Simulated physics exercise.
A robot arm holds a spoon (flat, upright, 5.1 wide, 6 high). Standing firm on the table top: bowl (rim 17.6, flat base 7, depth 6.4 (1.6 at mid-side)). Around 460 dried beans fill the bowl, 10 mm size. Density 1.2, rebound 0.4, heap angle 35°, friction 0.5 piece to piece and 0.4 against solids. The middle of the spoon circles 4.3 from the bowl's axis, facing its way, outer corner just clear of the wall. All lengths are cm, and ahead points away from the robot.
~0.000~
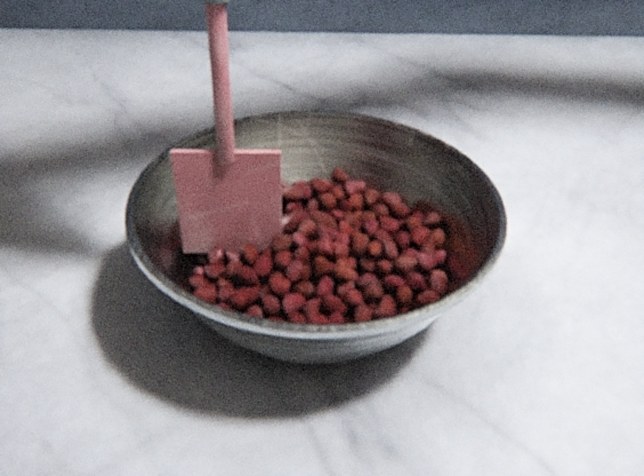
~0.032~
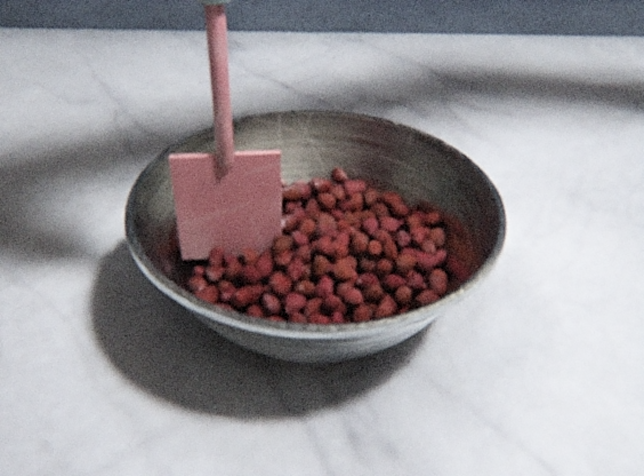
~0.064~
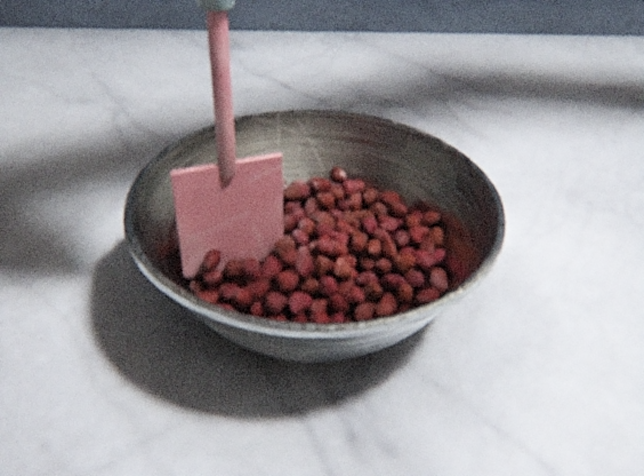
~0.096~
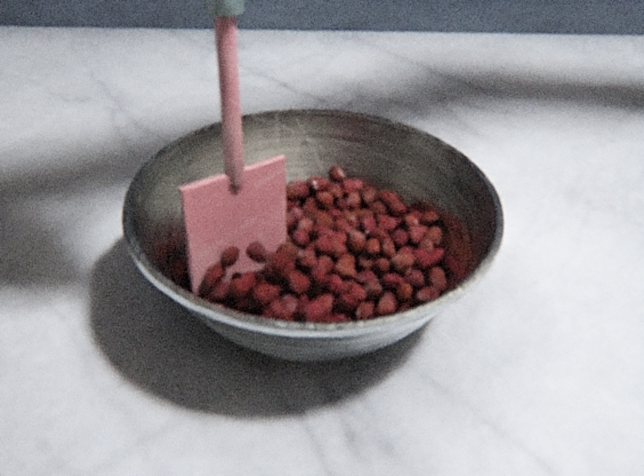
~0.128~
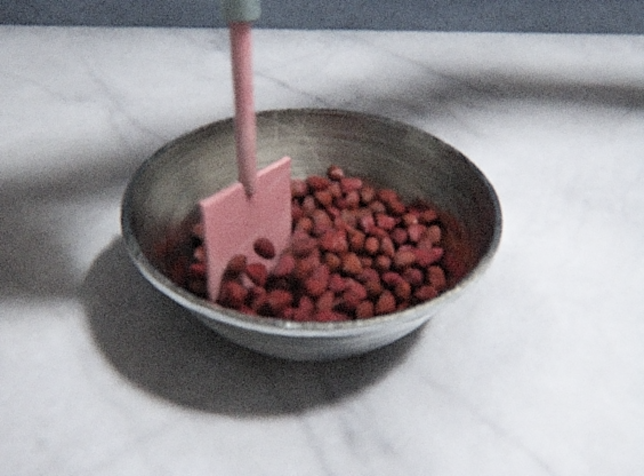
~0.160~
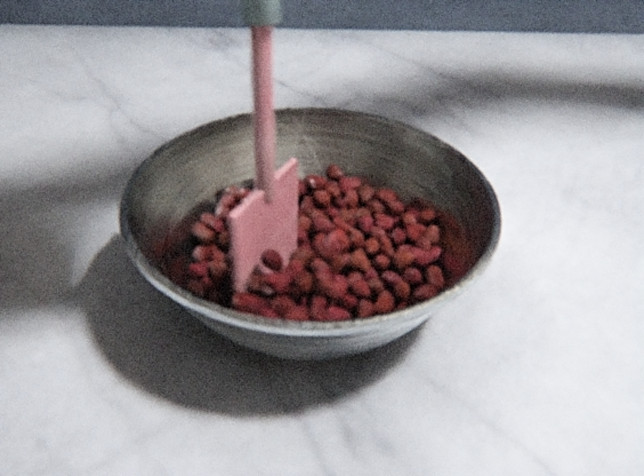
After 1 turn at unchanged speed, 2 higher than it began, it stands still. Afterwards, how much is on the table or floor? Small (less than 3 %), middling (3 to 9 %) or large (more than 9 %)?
A small share, less than 3 %, ends on the table or floor.
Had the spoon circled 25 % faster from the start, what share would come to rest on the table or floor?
In that case some 0 per cent.
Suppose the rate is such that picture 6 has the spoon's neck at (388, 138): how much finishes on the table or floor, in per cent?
About 10 per cent.
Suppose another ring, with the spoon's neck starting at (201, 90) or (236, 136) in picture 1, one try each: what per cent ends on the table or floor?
Some 0 and 0 per cent.
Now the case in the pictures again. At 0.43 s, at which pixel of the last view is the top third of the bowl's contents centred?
Near (378, 216).
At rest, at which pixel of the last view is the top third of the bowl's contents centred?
Near (307, 219).
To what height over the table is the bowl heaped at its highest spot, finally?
Some 5.5 cm.
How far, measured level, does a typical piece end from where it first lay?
Some 0 cm.
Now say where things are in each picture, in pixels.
In the first frame, spoon neck at (224, 122), 0° round; upper third of the load around (324, 242), from x 200 to 440, top at y 175; 456 in the bowl.
In the second frame, spoon neck at (223, 124), 6° round; upper third of the load around (324, 242), from x 200 to 435, top at y 175.
In the third frame, spoon neck at (225, 133), 19° round; upper third of the load around (321, 247), from x 200 to 440, top at y 175.
In the fourth frame, spoon neck at (233, 141), 33° round; upper third of the load around (320, 248), from x 200 to 435, top at y 175.
In the fifth frame, spoon neck at (246, 149), 47° round; upper third of the load around (321, 247), from x 195 to 435, top at y 175.
In the sixth frame, spoon neck at (265, 154), 60° round; upper third of the load around (323, 244), from x 195 to 435, top at y 175; 456 in the bowl.
After 0.43 s, 177° round, highest piece 8 above the table; 455 in the bowl, 1 in flight or on the tool.
After 0.70 s, 293° round, highest piece 7 above the table; 451 in the bowl, 4 on the table or floor, 1 in flight or on the tool.
After 1.03 s, 0° round, highest piece 5 above the table; 450 in the bowl, 6 on the table or floor.
After 1.73 s, 0° round, highest piece 5 above the table; 450 in the bowl, 6 on the table or floor.
At rest, 450 in the bowl, 6 on the table or floor. That is 1 % on the table or floor.
